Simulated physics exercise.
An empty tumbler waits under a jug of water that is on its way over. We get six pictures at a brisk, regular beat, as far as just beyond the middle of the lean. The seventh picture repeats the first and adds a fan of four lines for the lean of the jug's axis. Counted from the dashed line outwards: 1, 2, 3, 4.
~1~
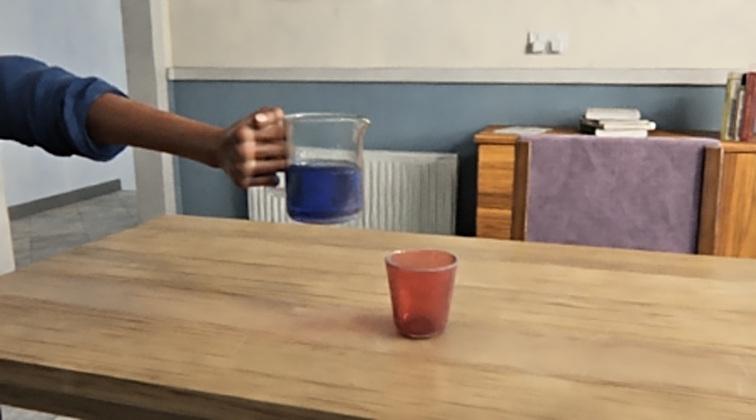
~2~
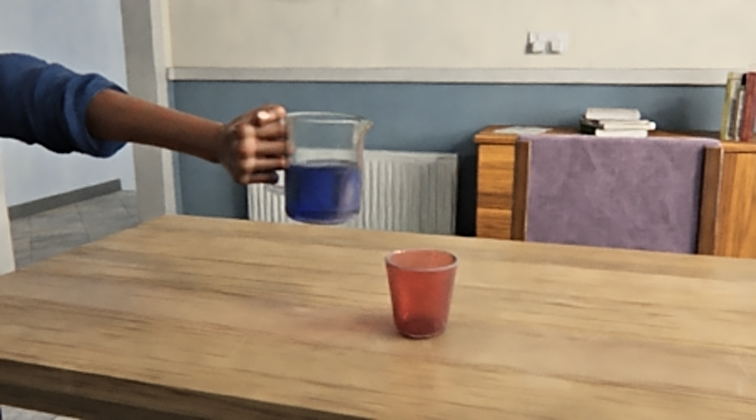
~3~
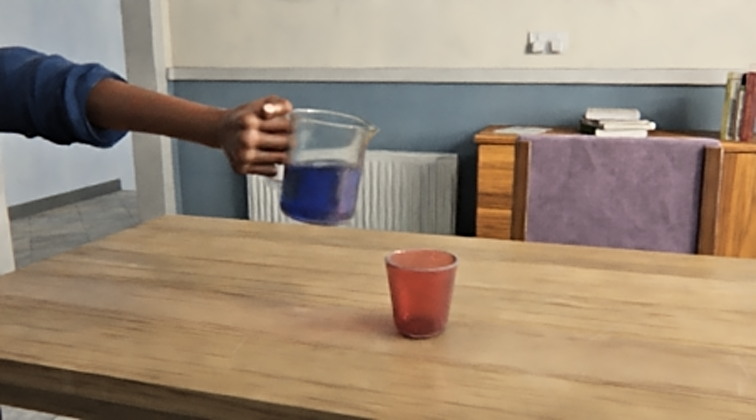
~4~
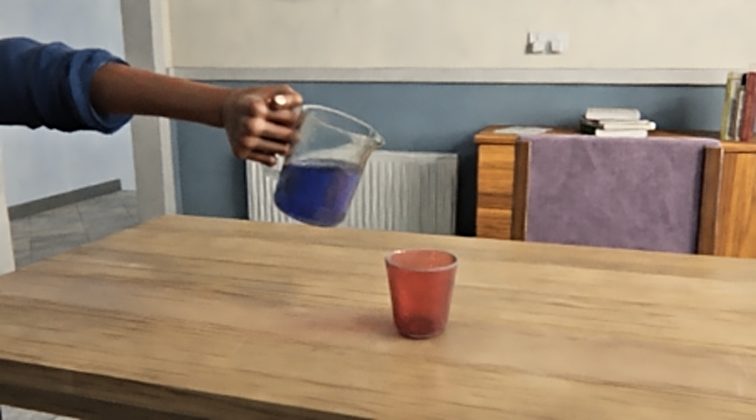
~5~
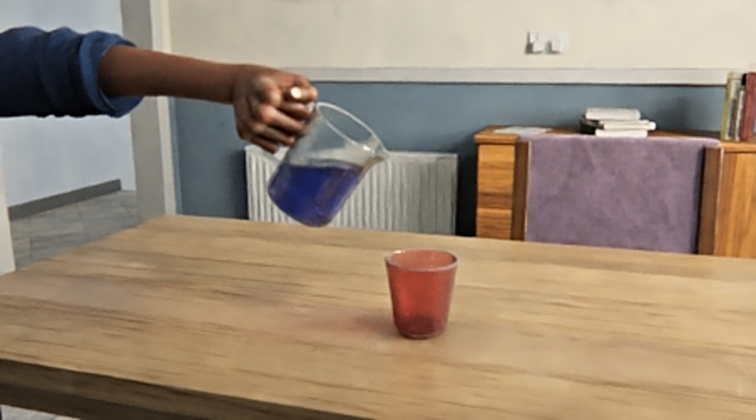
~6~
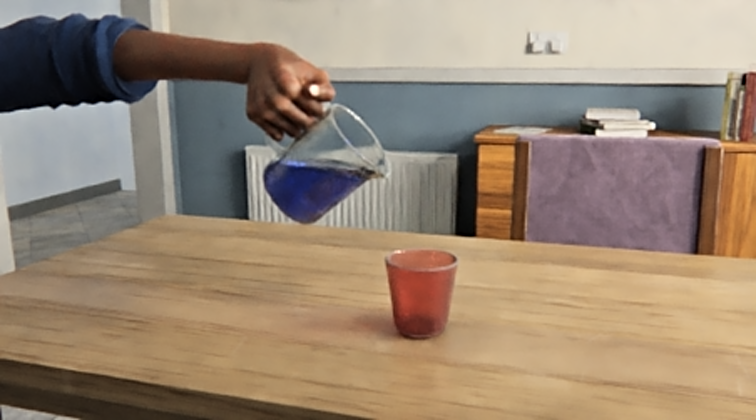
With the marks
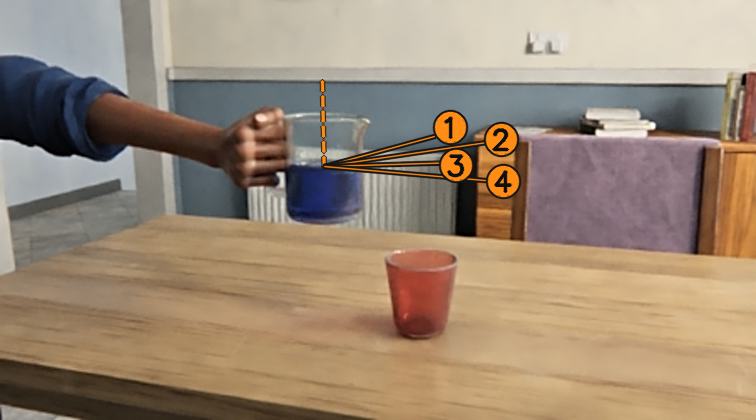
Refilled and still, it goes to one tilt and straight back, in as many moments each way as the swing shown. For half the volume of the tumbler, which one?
Take 1.
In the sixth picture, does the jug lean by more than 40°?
Yes, it does.
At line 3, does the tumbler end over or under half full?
Over.
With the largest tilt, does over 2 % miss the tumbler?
Yes, it does.
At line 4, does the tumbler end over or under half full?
Over half.
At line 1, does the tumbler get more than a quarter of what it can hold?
Yes.
On the marked copy, 1 at (435, 136); 2 at (484, 142); 3 at (439, 163); 4 at (486, 180).
With 1, the tumbler ends with about 49 % of what it can hold.
With 2, the tumbler ends with about 64 % of what it can hold.
With 3, the tumbler ends with about 72 % of what it can hold; 10 % of the water is spilt.
With 4, the tumbler ends with about 82 % of what it can hold; 13 % of the water is spilt.
